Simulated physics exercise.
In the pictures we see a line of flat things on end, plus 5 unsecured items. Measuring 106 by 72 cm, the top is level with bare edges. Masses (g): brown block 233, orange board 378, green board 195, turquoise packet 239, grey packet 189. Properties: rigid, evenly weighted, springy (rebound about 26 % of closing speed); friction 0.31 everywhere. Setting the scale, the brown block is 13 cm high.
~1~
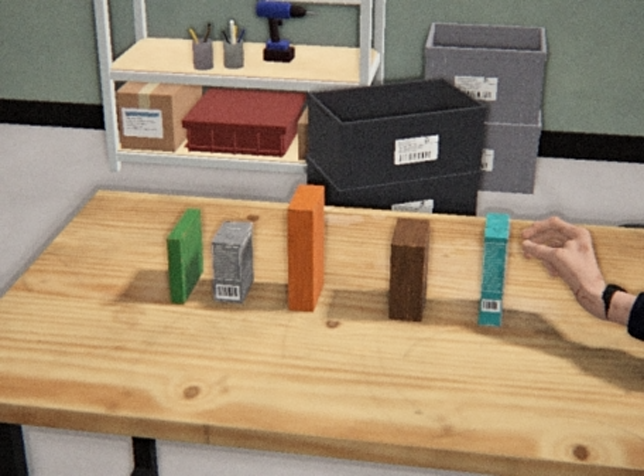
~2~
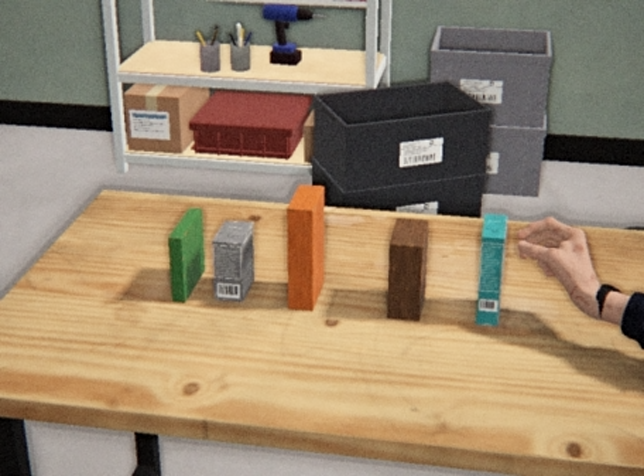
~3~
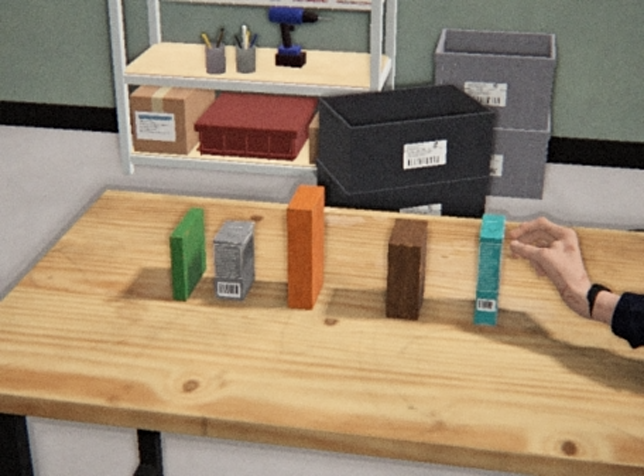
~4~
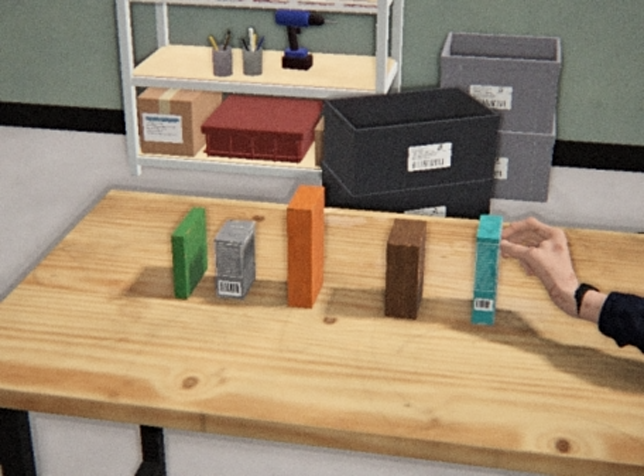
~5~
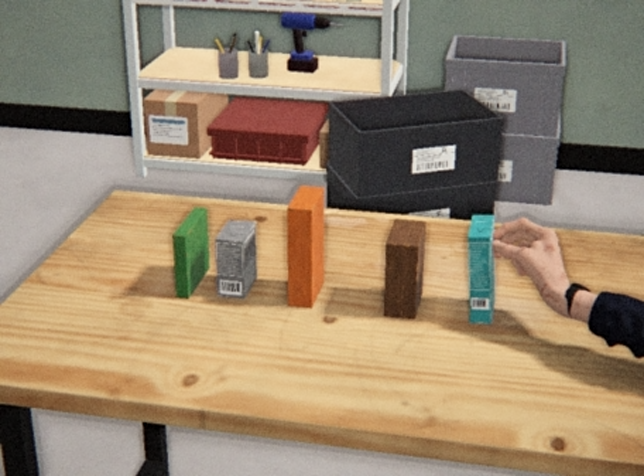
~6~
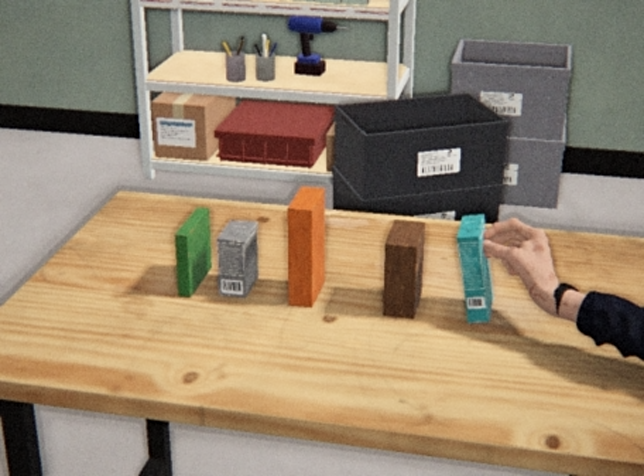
A hand reached in from the right and pushed the turquoise packet so it leaned left toward the brown block, while the orange, grey and green pieces stayed upright on the wooden table.
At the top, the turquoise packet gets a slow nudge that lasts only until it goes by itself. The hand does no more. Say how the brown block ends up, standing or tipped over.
Capsized.
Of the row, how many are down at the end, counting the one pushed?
All told, 2.
Then, 0.50 s later than the last frame, turquoise packet 59° over; brown block tilted 35° near (379, 264).
Then, 0.70 s later than the last frame, turquoise packet 69° over; brown block on its side near (350, 284); orange board tilted 7°.
When it is over, lying over on the table, brown block; the other 2 within 5 cm of the start. End places, in pixels of the last picture, brown block near (351, 285).
